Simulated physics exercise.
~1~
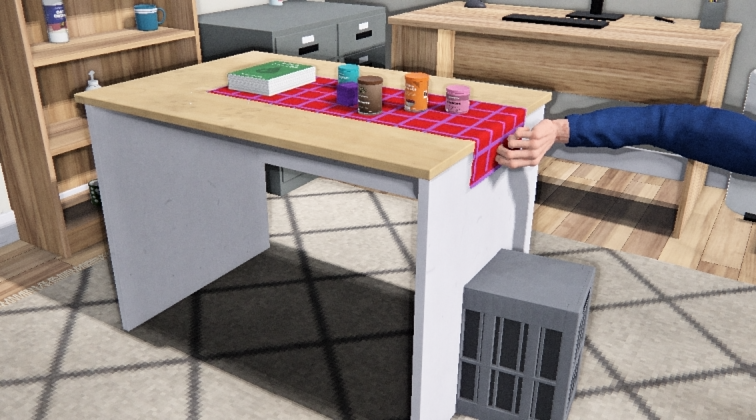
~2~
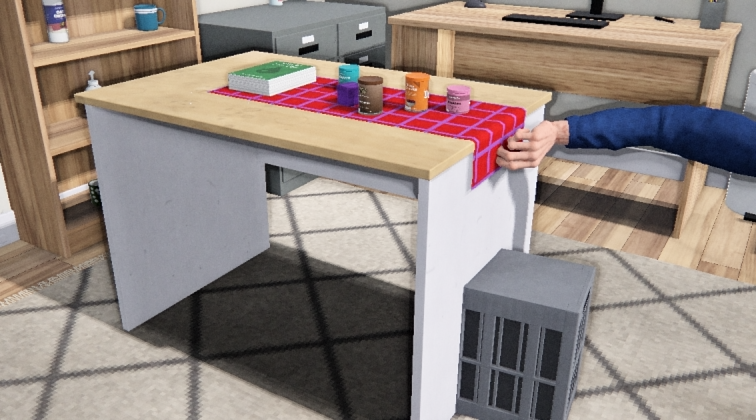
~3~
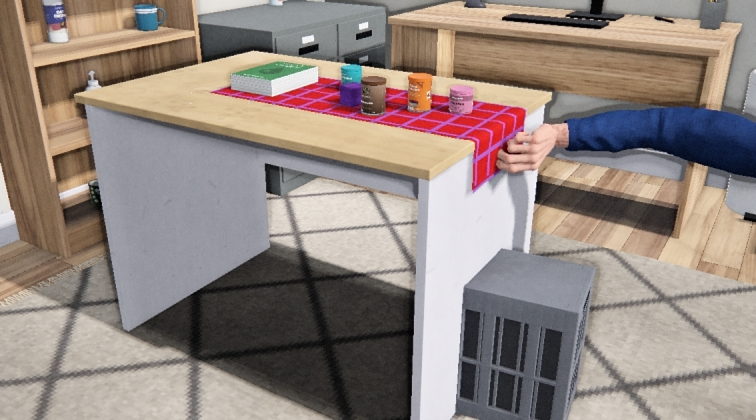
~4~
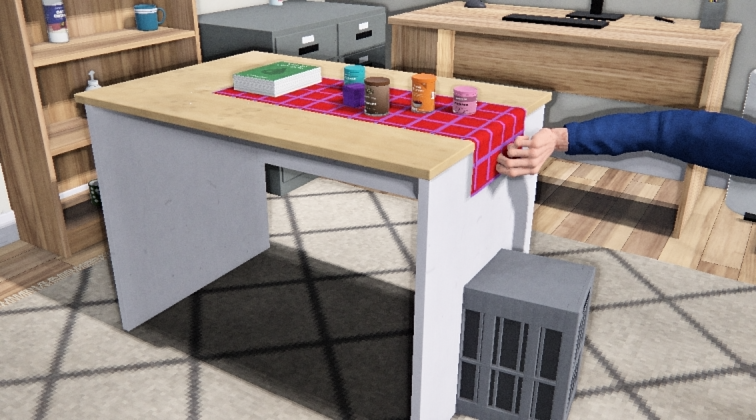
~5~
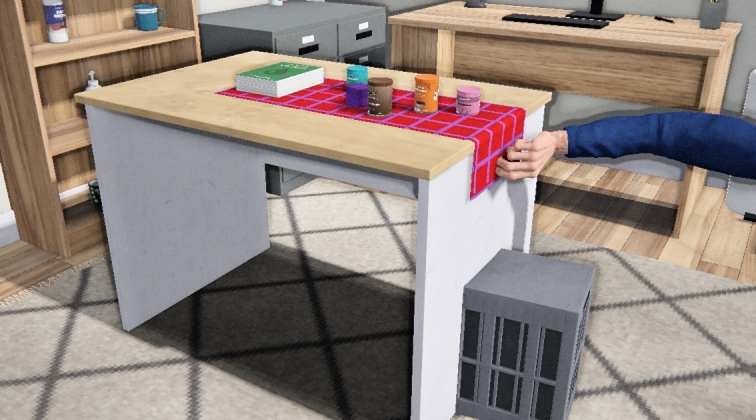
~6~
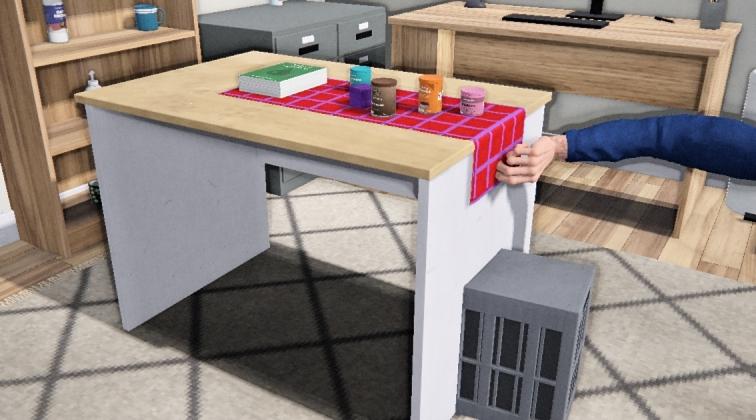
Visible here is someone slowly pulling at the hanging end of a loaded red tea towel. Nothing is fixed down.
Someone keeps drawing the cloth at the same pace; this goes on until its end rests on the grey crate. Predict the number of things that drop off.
Yeah well, the pull sends off two pieces and stops there.
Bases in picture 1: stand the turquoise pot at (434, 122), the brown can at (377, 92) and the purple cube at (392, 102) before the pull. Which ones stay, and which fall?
So, the turquoise pot ends up down, the brown can makes it through, the purple cube makes it through.
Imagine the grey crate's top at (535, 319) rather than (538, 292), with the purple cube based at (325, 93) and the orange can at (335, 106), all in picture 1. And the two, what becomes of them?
Final state: The purple cube is still in place, the orange can is still in place.
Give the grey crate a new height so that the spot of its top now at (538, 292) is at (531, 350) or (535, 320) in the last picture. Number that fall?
We'd see 4, then 3.
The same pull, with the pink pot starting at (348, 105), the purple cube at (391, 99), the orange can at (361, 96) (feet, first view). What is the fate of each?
The pink pot remains up; the purple cube remains up; the orange can stays on.
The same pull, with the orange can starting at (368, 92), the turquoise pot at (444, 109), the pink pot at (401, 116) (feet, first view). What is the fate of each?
Result - the orange can stays put, the turquoise pot comes off, and the pink pot comes off.
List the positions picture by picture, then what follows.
Hem (470, 189); pink pot (458, 88); orange can (417, 75); brown can (370, 78); purple cube (350, 84); turquoise pot (349, 66); top of the crate (538, 292), in the first picture.
Hem (471, 190); pink pot (459, 88), in the second picture.
Hem (473, 194); orange can (420, 76), in the third picture.
Hem (470, 197); brown can (377, 79); top of the crate (538, 292), in the fourth picture.
Hem (470, 201); purple cube (359, 86), in the fifth picture.
Hem (469, 205); pink pot (473, 90); orange can (431, 77); brown can (384, 80); purple cube (363, 86); turquoise pot (361, 68), in the sixth picture.
Soon after, hem near (496, 227); pink pot gone.
After that, hem on the crate; pink pot and orange can gone.
In the end, hem on the crate; pink pot and orange can gone. The count of fallen things is two.
